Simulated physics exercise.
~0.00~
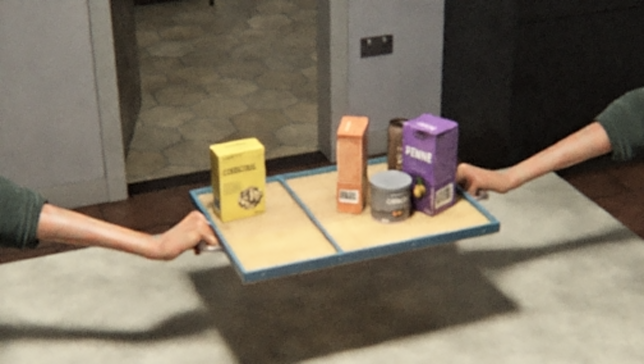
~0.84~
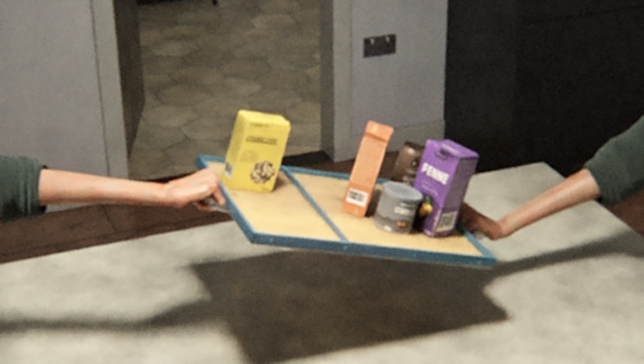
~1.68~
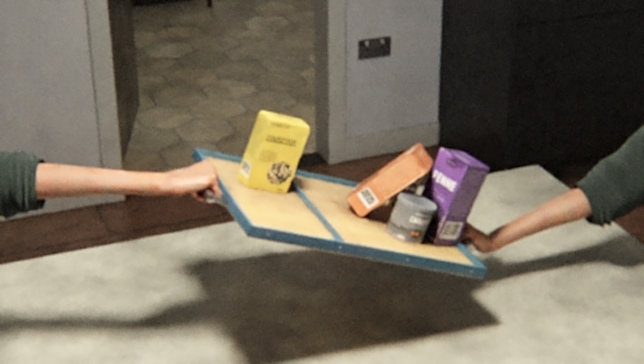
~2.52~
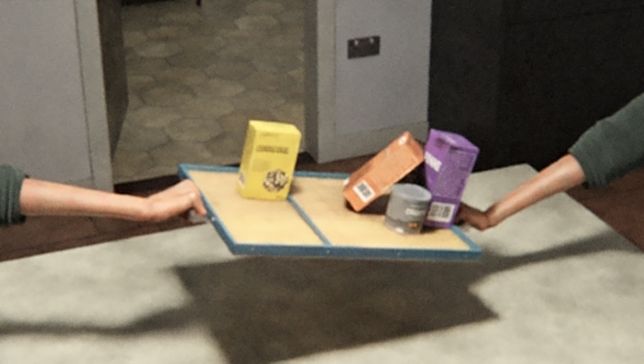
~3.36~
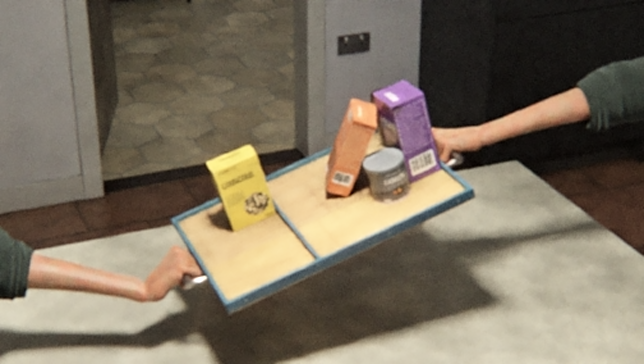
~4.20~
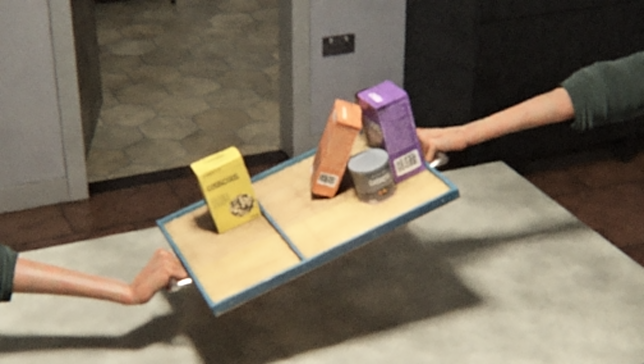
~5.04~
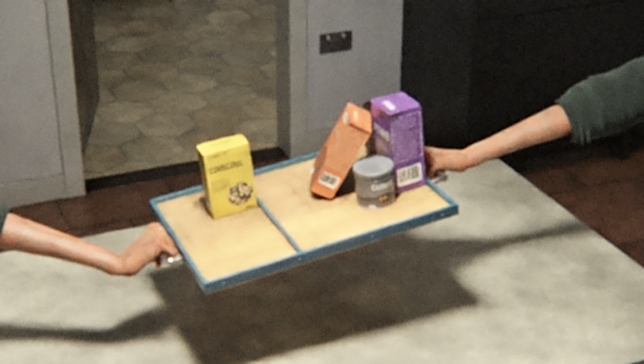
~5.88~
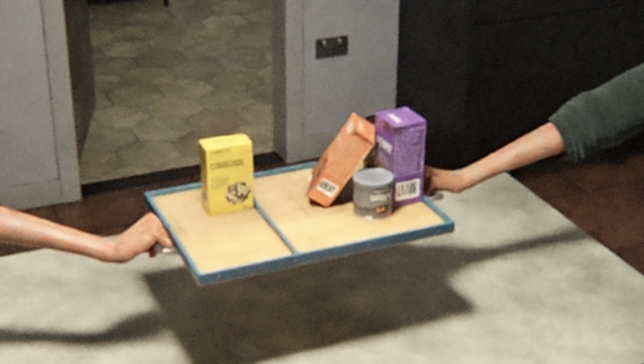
Tray held by two hands tilting right, then left, then levelling, its orange packet left leaning while yellow and purple boxes stand.
